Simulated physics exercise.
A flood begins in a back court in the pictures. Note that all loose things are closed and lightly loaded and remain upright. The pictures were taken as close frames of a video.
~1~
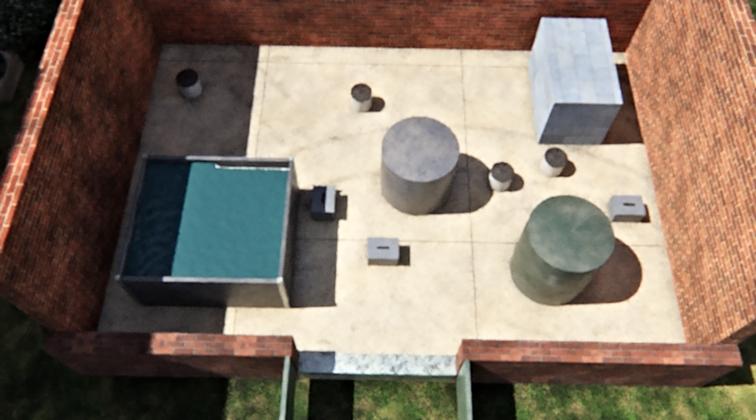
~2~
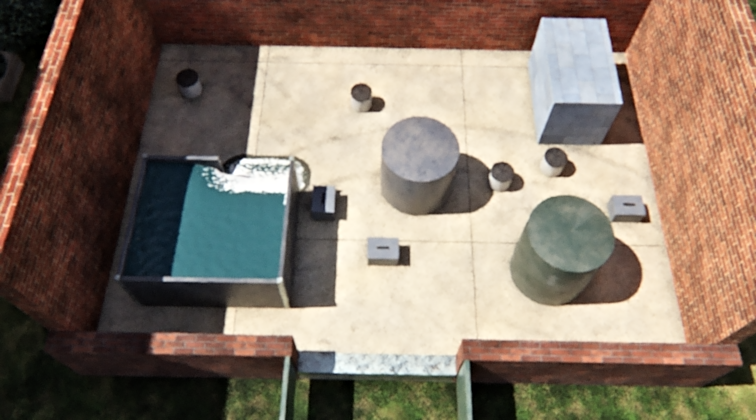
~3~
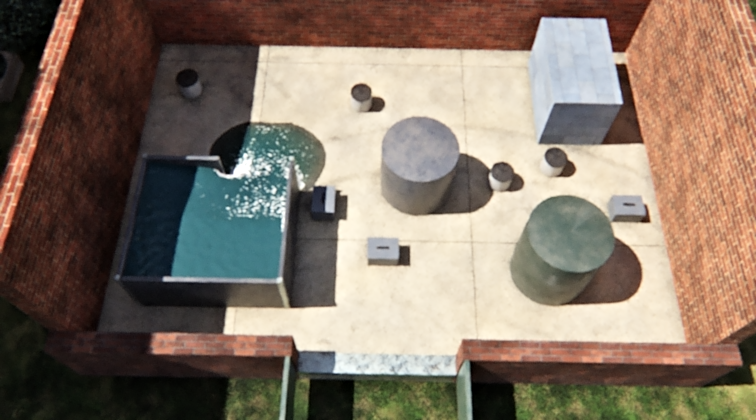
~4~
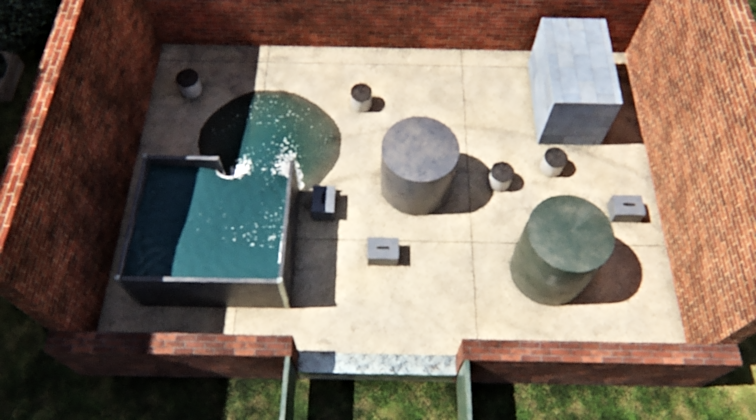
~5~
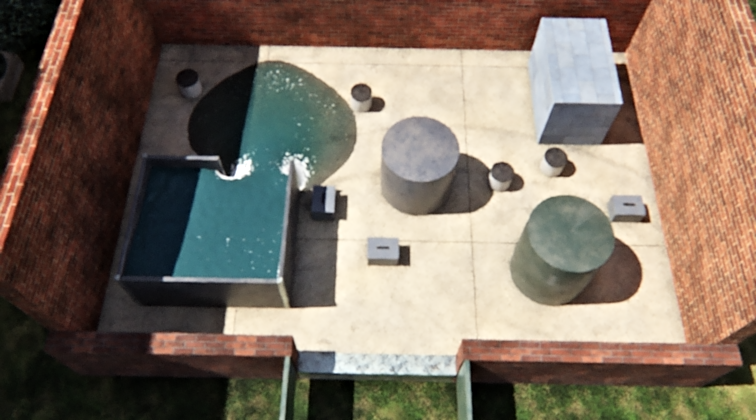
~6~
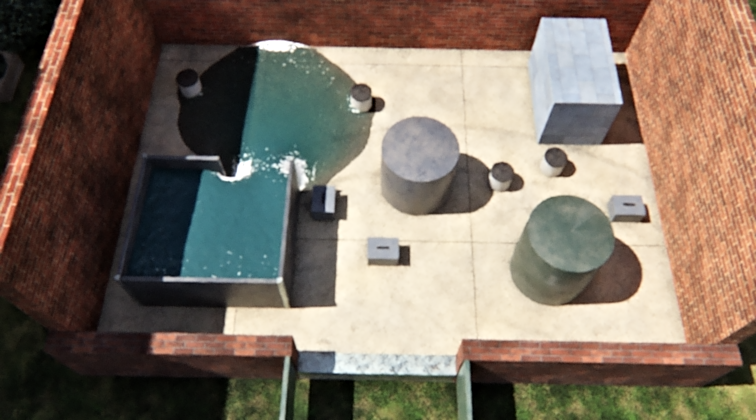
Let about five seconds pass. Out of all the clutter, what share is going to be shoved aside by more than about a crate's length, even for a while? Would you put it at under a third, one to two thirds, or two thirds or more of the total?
I would put it at one to two thirds of the total.
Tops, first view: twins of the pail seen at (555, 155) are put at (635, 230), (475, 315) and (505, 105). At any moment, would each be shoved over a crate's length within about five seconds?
Stays put, stays put, shoved clear.
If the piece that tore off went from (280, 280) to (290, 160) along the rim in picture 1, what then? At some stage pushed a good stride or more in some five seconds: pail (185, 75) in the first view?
Looking at how things go, I'd say it stopped short.
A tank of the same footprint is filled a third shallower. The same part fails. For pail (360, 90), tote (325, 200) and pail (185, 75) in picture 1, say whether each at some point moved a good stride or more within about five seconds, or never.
In the order you named them: Went past the threshold, stayed within the threshold, went past the threshold.
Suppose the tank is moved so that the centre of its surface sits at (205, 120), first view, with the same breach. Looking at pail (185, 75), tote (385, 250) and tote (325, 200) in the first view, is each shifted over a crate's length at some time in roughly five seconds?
Taking them in order, went past that, fell short, fell short.
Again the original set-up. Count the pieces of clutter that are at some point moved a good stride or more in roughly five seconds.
3.
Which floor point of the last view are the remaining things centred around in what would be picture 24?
Close to pixel (440, 182).
A moment on, 0 of 7 are well off their spots; 0 afloat.
Next, 1 of 7 are well off their spots; 2 afloat.
Later, 2 of 7 are well off their spots; 2 afloat.
In the end, 3 of 7 are well off their spots, and 3 have been at some point; 3 afloat.
